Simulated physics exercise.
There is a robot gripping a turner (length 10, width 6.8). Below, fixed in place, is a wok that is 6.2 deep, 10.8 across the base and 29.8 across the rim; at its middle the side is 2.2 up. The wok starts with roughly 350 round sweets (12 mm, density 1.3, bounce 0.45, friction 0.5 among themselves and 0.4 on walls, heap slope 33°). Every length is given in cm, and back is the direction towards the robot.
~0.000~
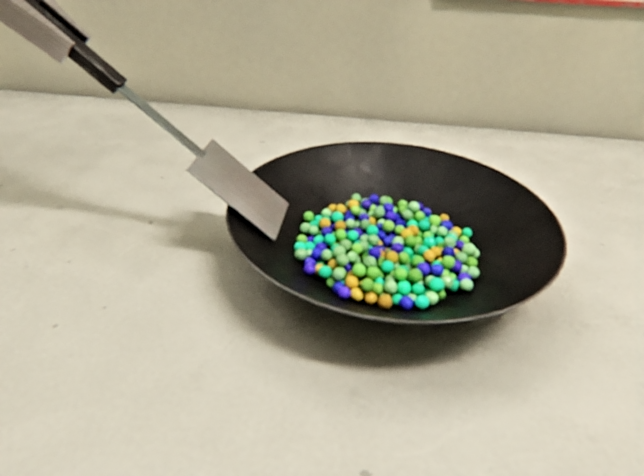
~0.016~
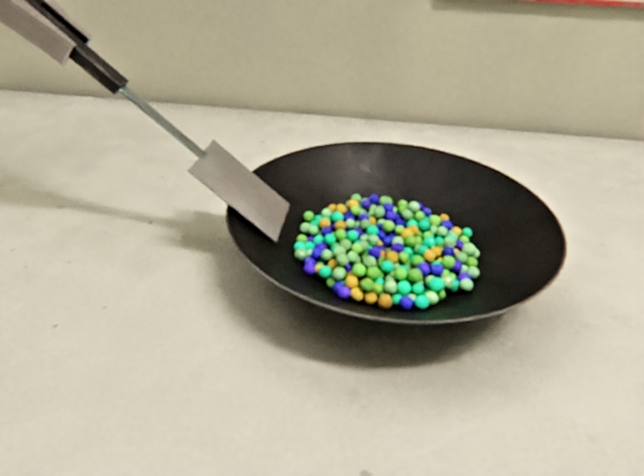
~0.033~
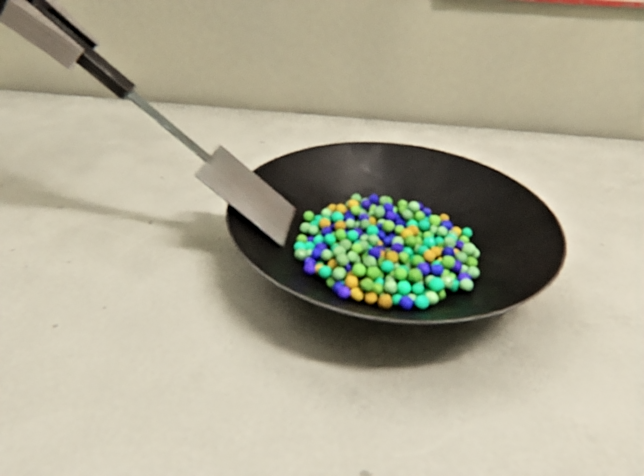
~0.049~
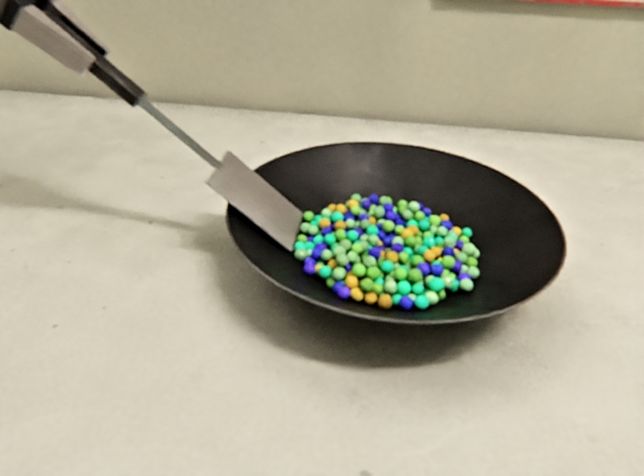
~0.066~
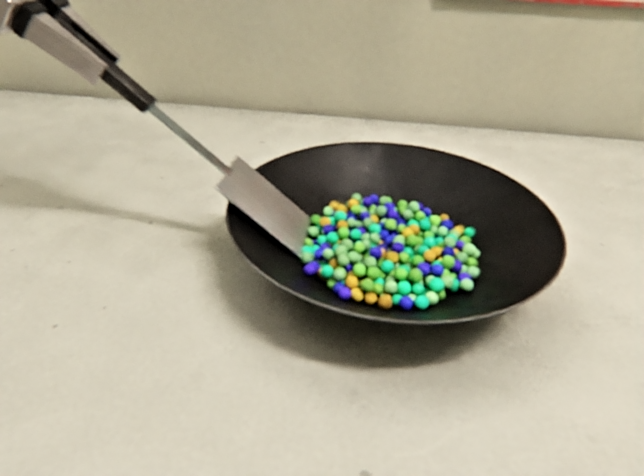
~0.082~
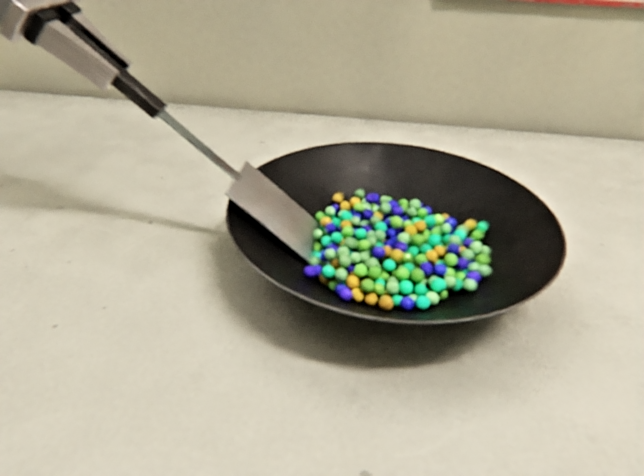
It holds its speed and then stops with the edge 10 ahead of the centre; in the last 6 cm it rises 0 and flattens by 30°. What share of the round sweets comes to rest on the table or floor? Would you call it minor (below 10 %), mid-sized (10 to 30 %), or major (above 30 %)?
I would call it minor.
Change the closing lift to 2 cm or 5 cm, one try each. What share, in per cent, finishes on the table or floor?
Result, in order: Approx. 5 % and 10 %.
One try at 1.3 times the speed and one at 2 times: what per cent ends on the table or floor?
Some 10 and 25 per cent.
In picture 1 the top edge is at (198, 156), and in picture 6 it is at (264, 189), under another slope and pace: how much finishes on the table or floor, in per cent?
It comes to something like 15 %, give or take.
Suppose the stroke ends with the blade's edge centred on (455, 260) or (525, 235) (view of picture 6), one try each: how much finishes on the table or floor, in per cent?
About 0 and 15 per cent.
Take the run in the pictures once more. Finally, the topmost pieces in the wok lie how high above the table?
Peak at rest, approximately 7.0 centimetres.
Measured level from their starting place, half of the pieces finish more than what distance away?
Some 5 centimetres.
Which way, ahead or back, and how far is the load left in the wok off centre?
The kept load is shifted forward by about 5.0 cm.
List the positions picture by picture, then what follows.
In the first frame, the turner top edge at (200, 153), sloping 41°; upper third of the load around (390, 243), from x 300 to 475, top at y 200; 348 in the wok.
In the second frame, the turner top edge at (201, 154), sloping 41°; upper third of the load around (390, 243), from x 300 to 475, top at y 200.
In the third frame, the turner top edge at (207, 159), sloping 41°; upper third of the load around (390, 243), from x 300 to 475, top at y 200.
In the fourth frame, the turner top edge at (217, 165), sloping 41°; upper third of the load around (390, 243), from x 300 to 475, top at y 200.
In the fifth frame, the turner top edge at (227, 171), sloping 41°; upper third of the load around (390, 241), from x 305 to 475, top at y 200.
In the sixth frame, the turner top edge at (236, 176), sloping 41°; upper third of the load around (399, 240), from x 310 to 485, top at y 195; 348 in the wok.
After 0.20 s, sloping 41°, highest piece 6 above the table; 348 in the wok.
After 0.32 s, sloping 32°, highest piece 6 above the table; 348 in the wok.
After 0.58 s, sloping 11°, highest piece 7 above the table; 328 in the wok, 18 on the table or floor, 2 on the blade or in flight.
After 1.63 s, sloping 11°, highest piece 7 above the table; 328 in the wok, 20 on the table or floor.
In the end, 328 in the wok, 20 on the table or floor. That is 6 % on the table or floor.
